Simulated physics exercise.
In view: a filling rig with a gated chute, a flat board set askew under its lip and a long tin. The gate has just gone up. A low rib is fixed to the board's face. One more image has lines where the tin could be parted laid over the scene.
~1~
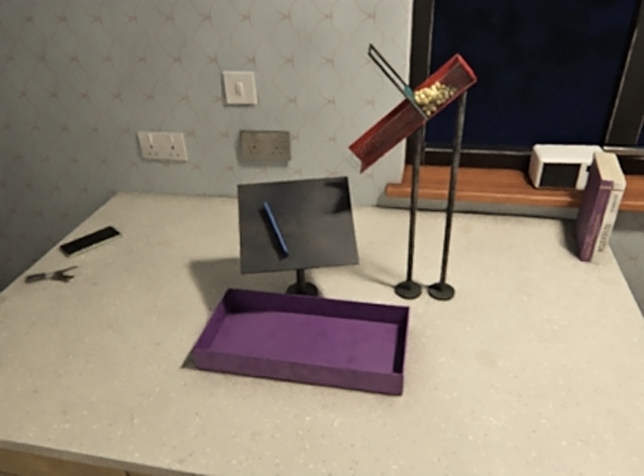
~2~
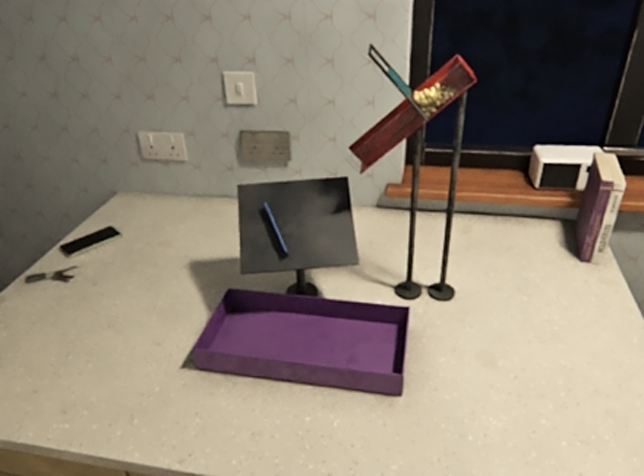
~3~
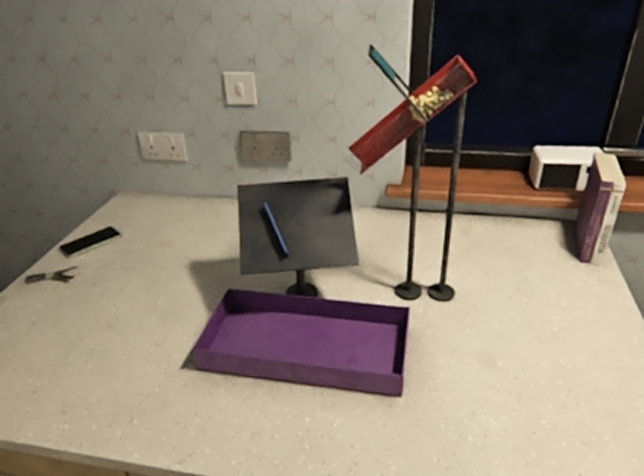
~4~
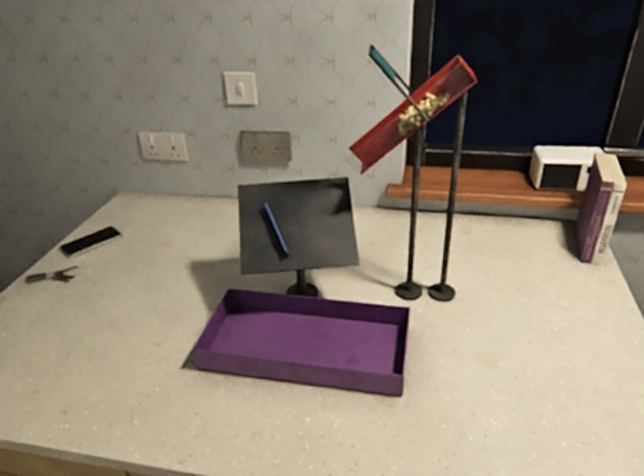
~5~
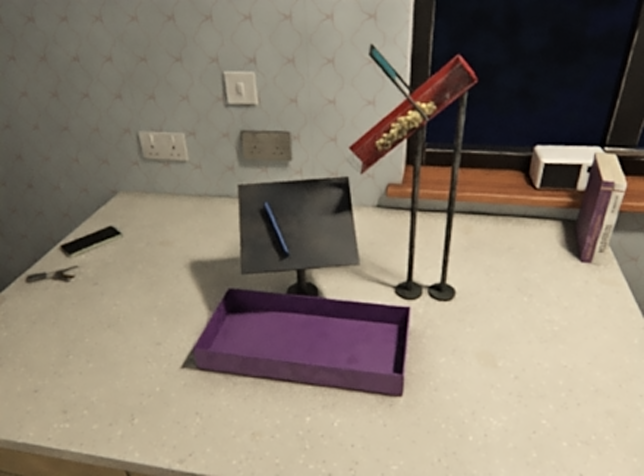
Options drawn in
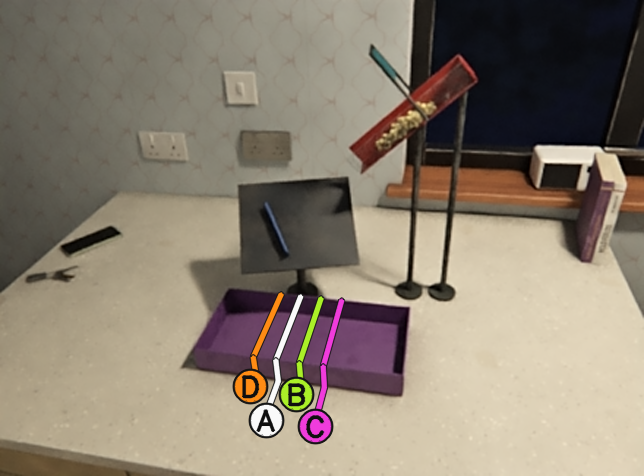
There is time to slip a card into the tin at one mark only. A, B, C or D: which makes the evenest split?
B.
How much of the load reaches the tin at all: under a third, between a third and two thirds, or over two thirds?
It is over two thirds.
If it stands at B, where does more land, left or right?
Left.
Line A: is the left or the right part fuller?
Right.
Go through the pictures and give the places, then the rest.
Load behind the gate (433, 98), soya beans; lip of the chute (361, 168), sloping fairly steeply, in the first frame.
Middle of the board (296, 223), tilted fairly steeply; middle of its low edge (300, 269); of its high edge (293, 180), in the second frame.
Front corners of the tin (193, 349) and (403, 376), empty; front of the load (415, 116), in the third frame.
Middle of the load (417, 114); its front (401, 130), roughly a third of the way to the lip; rib from (266, 203) to (287, 253), in the fourth frame.
Middle of the load (404, 127); its front (380, 149), roughly two thirds of the way to the lip, in the fifth frame.
On the marked copy, line A crosses the front rim at (276, 359); line B crosses the front rim at (299, 362); line C crosses the front rim at (323, 365); line D crosses the front rim at (253, 356).
With A, of what is caught, about a tenth on the left of the divider, the larger part on the right.
With B, of what is caught, roughly two thirds on the left of the divider, roughly a third on the right.
With C, of what is caught, almost all on the left of the divider, about a tenth on the right.
With D, of what is caught, just a few on the left of the divider, almost all on the right.
